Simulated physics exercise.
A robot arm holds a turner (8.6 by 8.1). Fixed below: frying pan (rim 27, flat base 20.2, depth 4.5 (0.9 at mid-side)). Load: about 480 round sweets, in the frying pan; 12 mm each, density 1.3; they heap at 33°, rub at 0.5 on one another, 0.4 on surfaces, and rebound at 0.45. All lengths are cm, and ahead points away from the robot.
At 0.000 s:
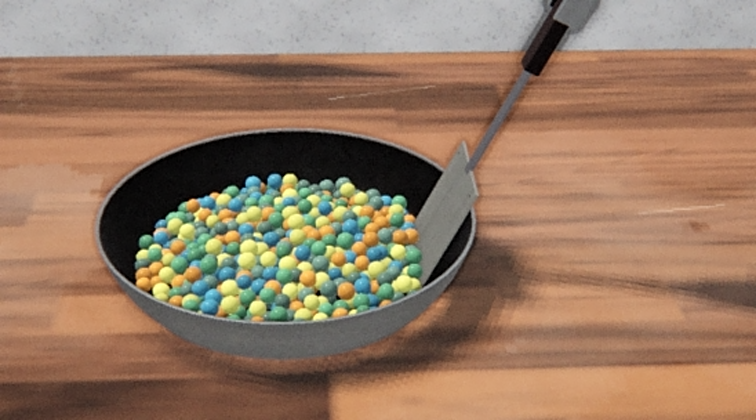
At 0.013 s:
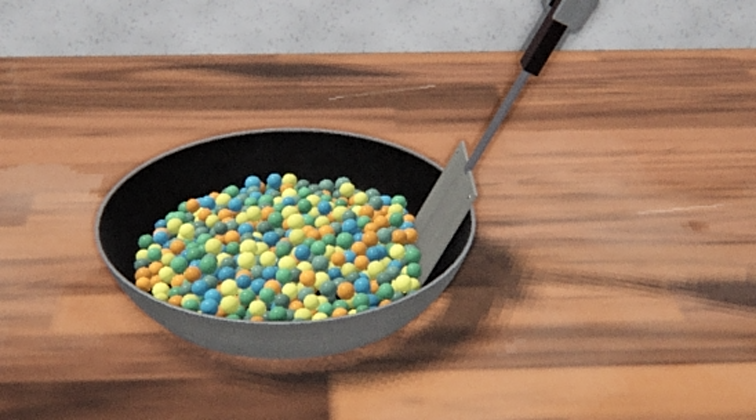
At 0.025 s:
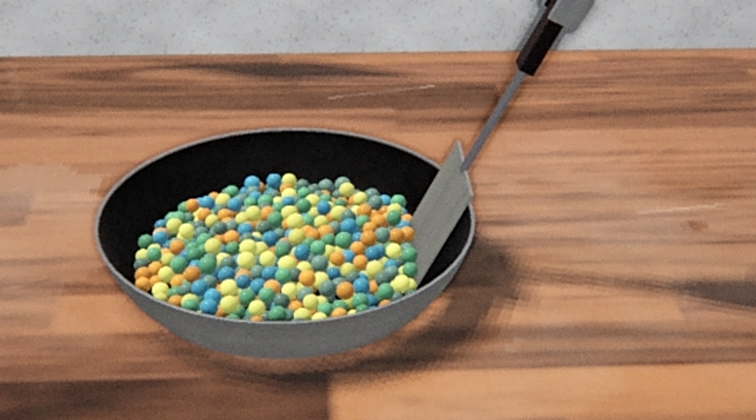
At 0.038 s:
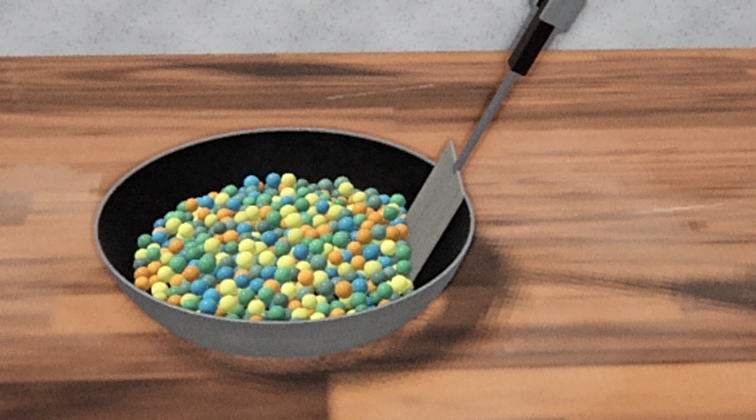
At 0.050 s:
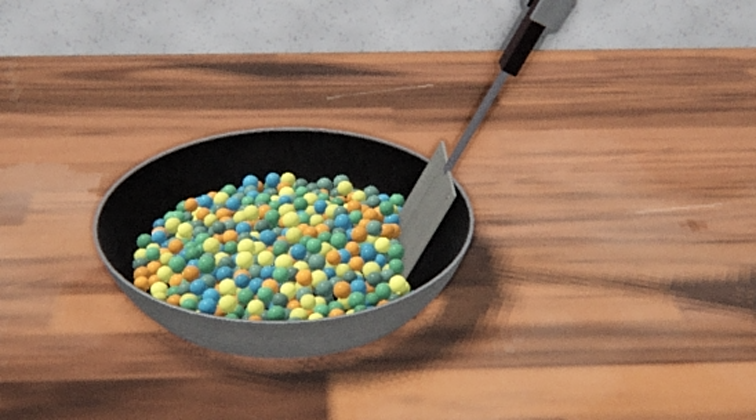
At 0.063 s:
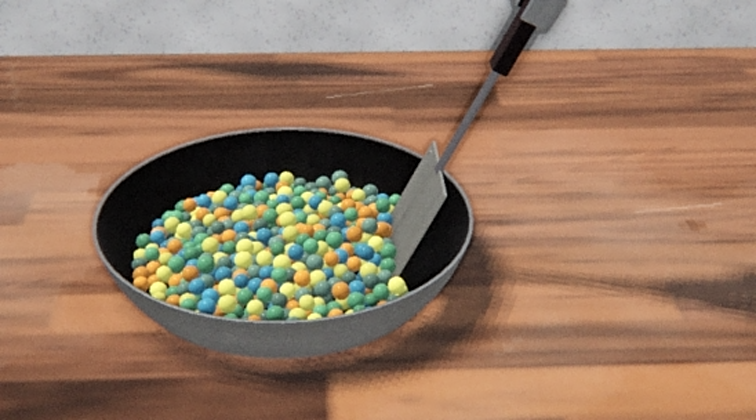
On a wooden worktop, a turner dipped into a dark frying pan heaped with small blue, green, yellow and orange balls moved slowly left, nudging the ones along the pan's right side slightly inward.
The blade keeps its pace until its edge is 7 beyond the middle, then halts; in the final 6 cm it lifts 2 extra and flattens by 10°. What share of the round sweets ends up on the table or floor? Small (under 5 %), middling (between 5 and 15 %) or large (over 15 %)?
A small share, under 5 %, ends on the table or floor.
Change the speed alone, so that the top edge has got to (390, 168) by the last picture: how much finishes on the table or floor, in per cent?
Some 15 per cent.
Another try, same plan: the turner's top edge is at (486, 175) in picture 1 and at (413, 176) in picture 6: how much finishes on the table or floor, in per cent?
Some 10 per cent.
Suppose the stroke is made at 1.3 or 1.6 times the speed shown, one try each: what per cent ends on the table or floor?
Some 0 and 5 per cent.
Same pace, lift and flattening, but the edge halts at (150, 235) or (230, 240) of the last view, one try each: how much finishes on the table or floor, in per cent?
Some 10 and 0 per cent.
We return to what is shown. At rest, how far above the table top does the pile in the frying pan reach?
Some 6.0 cm.
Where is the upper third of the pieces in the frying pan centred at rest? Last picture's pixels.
At about (160, 227).
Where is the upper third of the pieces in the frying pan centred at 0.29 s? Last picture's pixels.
Near (206, 231).
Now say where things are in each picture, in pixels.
The first picture shows turner top edge at (470, 167), sloping 64°; upper third of the load around (291, 242), from x 145 to 420, top at y 180; 485 in the frying pan.
The second picture shows turner top edge at (469, 167), sloping 64°; upper third of the load around (290, 242), from x 145 to 420, top at y 180.
The third picture shows turner top edge at (465, 167), sloping 64°; upper third of the load around (294, 241), from x 140 to 415, top at y 180.
The fourth picture shows turner top edge at (457, 167), sloping 64°; upper third of the load around (295, 241), from x 140 to 415, top at y 180.
The fifth picture shows turner top edge at (449, 167), sloping 64°; upper third of the load around (299, 239), from x 140 to 415, top at y 180.
The sixth picture shows turner top edge at (440, 167), sloping 64°; upper third of the load around (296, 237), from x 140 to 415, top at y 180; 485 in the frying pan.
After 0.18 s, sloping 64°, highest piece 5 above the table; 485 in the frying pan.
After 0.29 s, sloping 60°, highest piece 5 above the table; 485 in the frying pan.
After 0.55 s, sloping 54°, highest piece 6 above the table; 483 in the frying pan, 2 on the table or floor.
After 1.60 s, sloping 54°, highest piece 6 above the table; 482 in the frying pan, 3 on the table or floor.
At rest, 482 in the frying pan, 3 on the table or floor. That is 1 % on the table or floor.
